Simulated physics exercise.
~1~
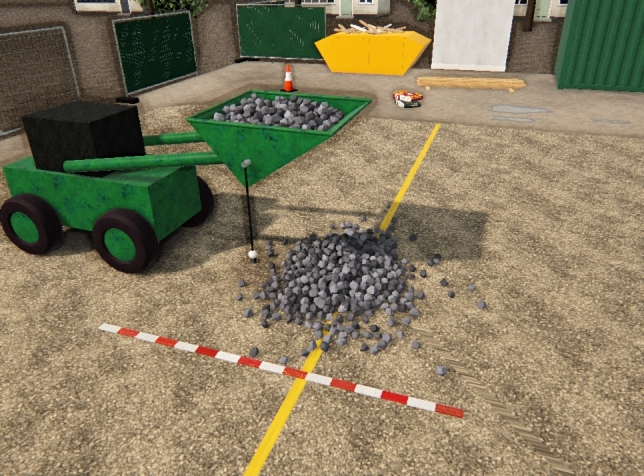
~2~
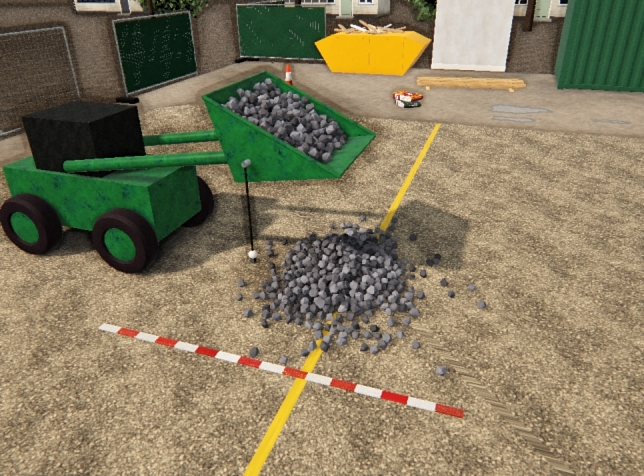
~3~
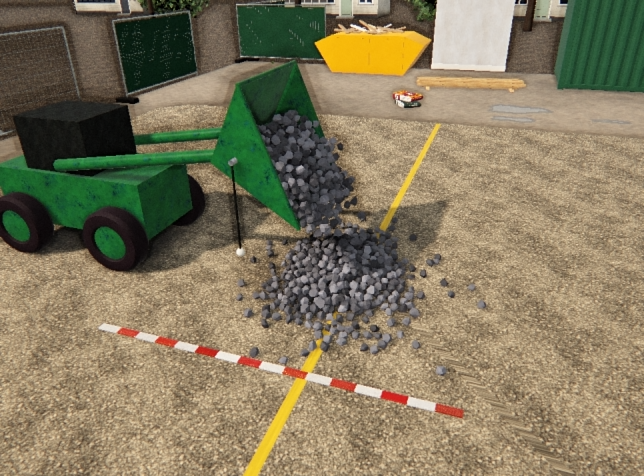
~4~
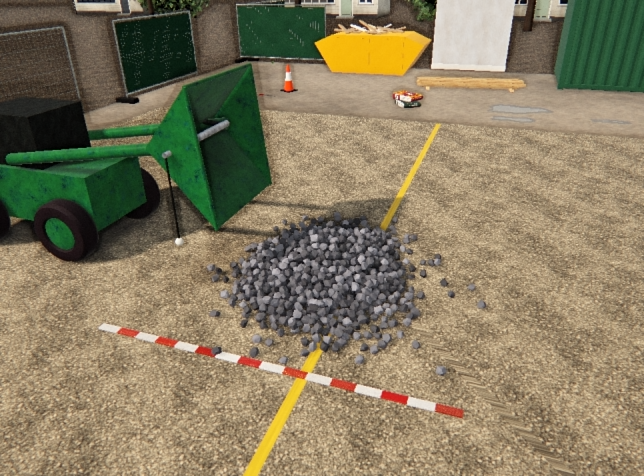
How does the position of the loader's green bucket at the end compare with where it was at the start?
At the end the bucket is further to the left than it was at the start, at about the same height in the view.
